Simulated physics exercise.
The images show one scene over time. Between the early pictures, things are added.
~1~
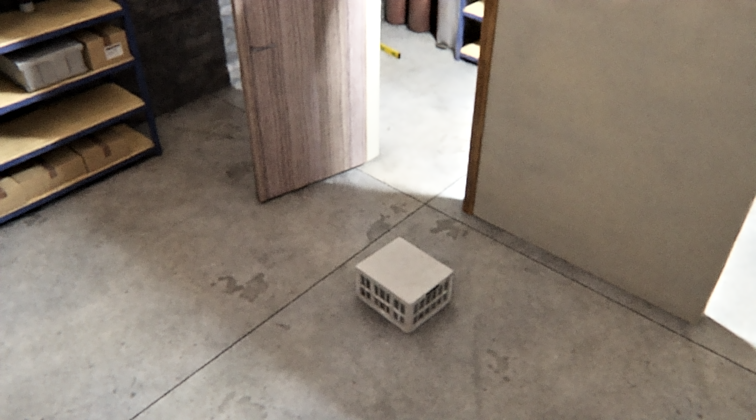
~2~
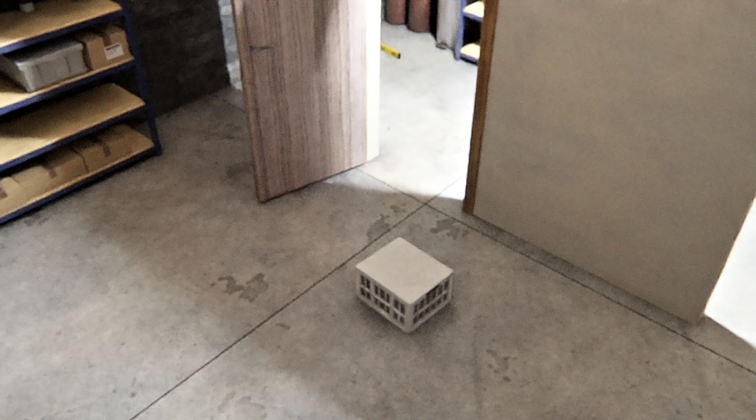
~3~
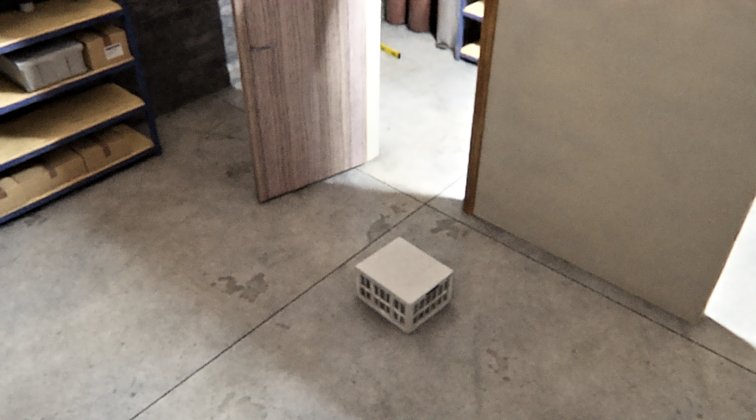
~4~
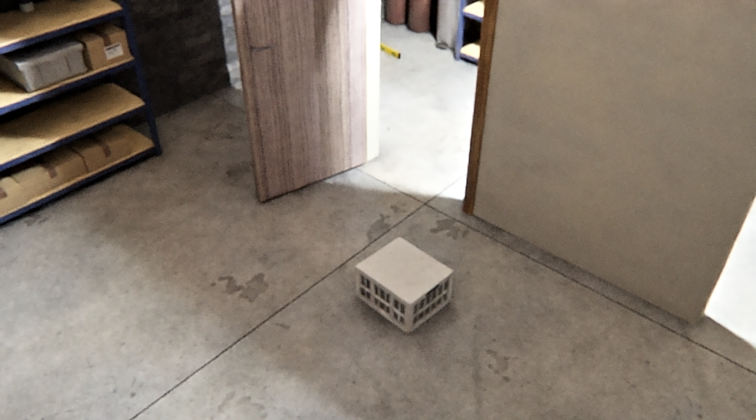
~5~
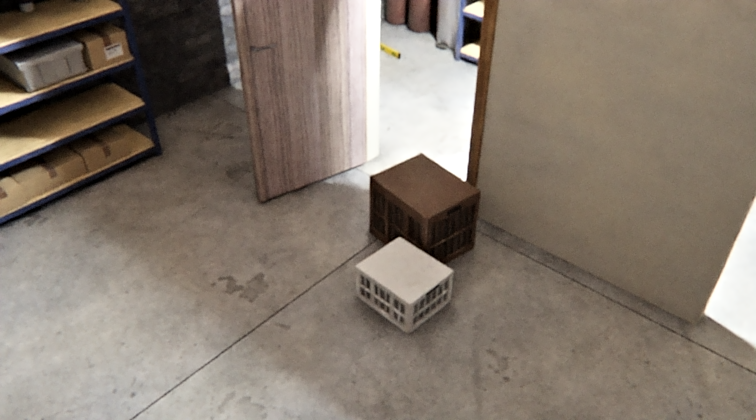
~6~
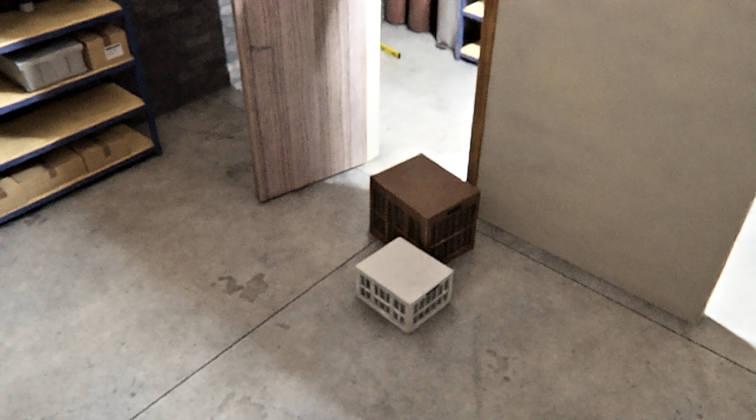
At first, a white crate sits alone on the concrete floor in front of a wide-open wooden door, with shelves of boxes to the left. Nothing moves for a while, then a larger brown chest appears just behind the crate, near the doorway, and both stay still.
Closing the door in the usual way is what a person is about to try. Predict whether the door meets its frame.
So the door never meets the frame after all.
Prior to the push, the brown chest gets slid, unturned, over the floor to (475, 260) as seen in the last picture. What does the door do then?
Well, then the door makes it fully home.
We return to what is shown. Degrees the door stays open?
Roughly 45°.
Then, 0.70 s past the last view, open by 86°.
Then, 1.20 s past the last view, open by 63°.
Finally, open by 47°; both still in place. Final places as the last picture's camera would see them, brown chest near (424, 213).
